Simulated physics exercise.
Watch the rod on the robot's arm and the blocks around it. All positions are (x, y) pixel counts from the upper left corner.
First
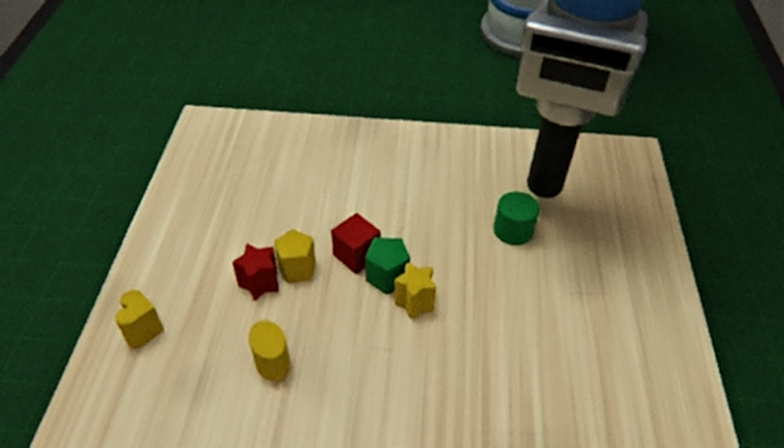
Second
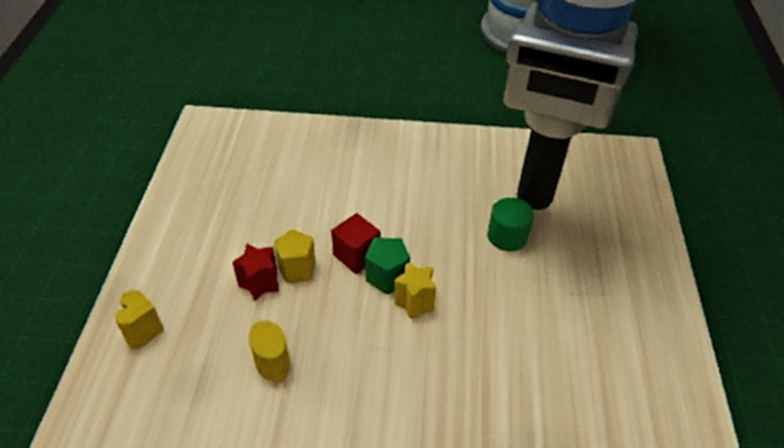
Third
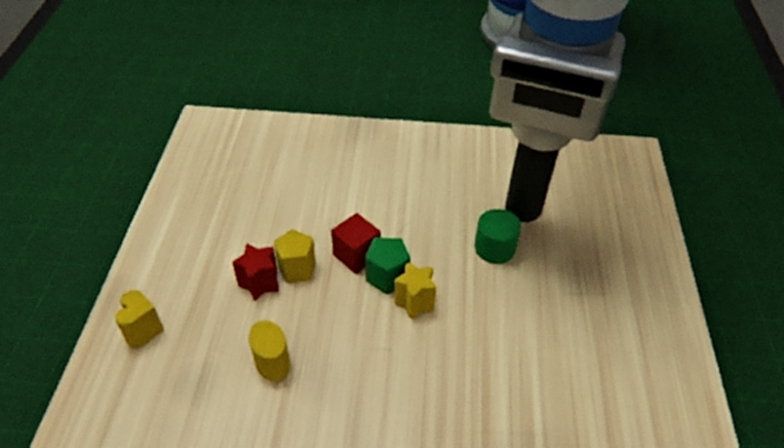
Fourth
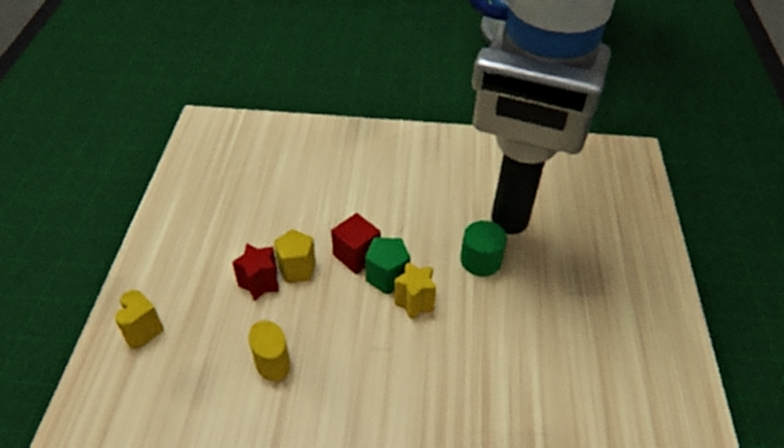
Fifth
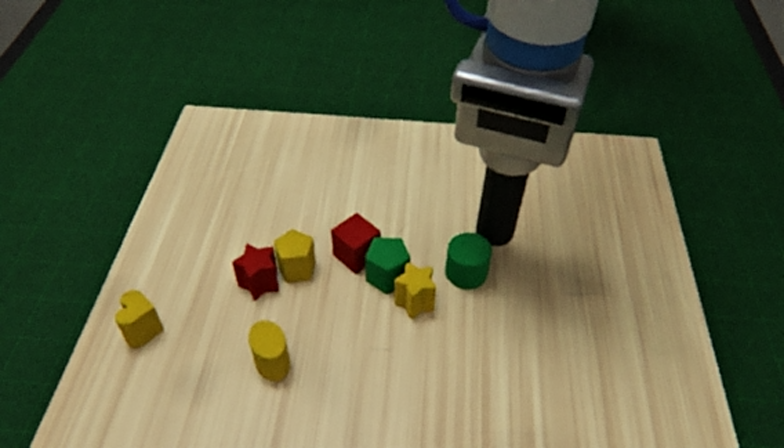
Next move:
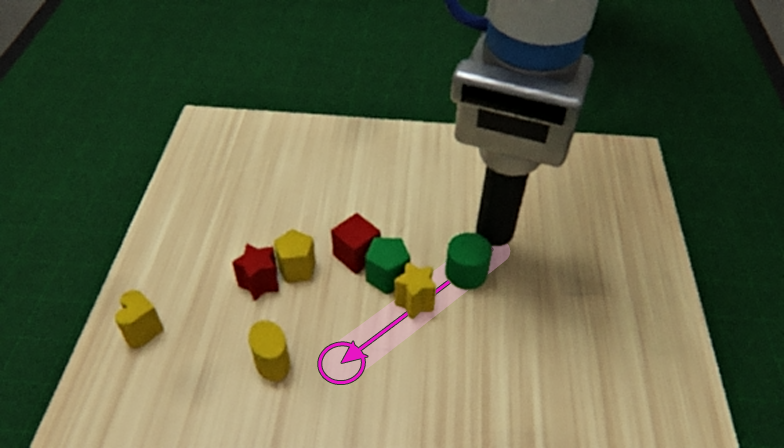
Robot arm's black rod pushing a green cylinder down and left across a wooden board, nearer to other coloured blocks.
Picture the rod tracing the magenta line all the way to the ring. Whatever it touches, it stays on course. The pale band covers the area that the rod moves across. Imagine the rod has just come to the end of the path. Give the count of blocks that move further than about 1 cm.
The push moves two blocks more than 1 cm.
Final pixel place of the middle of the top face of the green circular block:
At roughly (352, 382).
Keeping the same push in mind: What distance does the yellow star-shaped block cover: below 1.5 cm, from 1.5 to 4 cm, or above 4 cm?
I reckon it covers more than 4 cm.
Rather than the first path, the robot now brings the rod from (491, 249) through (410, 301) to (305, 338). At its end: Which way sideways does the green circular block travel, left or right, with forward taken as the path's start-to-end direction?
Pushed left.
Drawn move, straight from (491, 249) to (342, 363).
What follows on the original path. One third of the way, rod at (447, 269); yellow star-shaped block at (384, 294); green circular block at (423, 288).
Two thirds of the way, rod at (397, 306); yellow star-shaped block at (352, 306), turned 45° clockwise; green circular block at (380, 335).
At the end, rod at (340, 348); green pentagon still; yellow star-shaped block at (312, 317), turned 120° clockwise; green circular block at (352, 382).
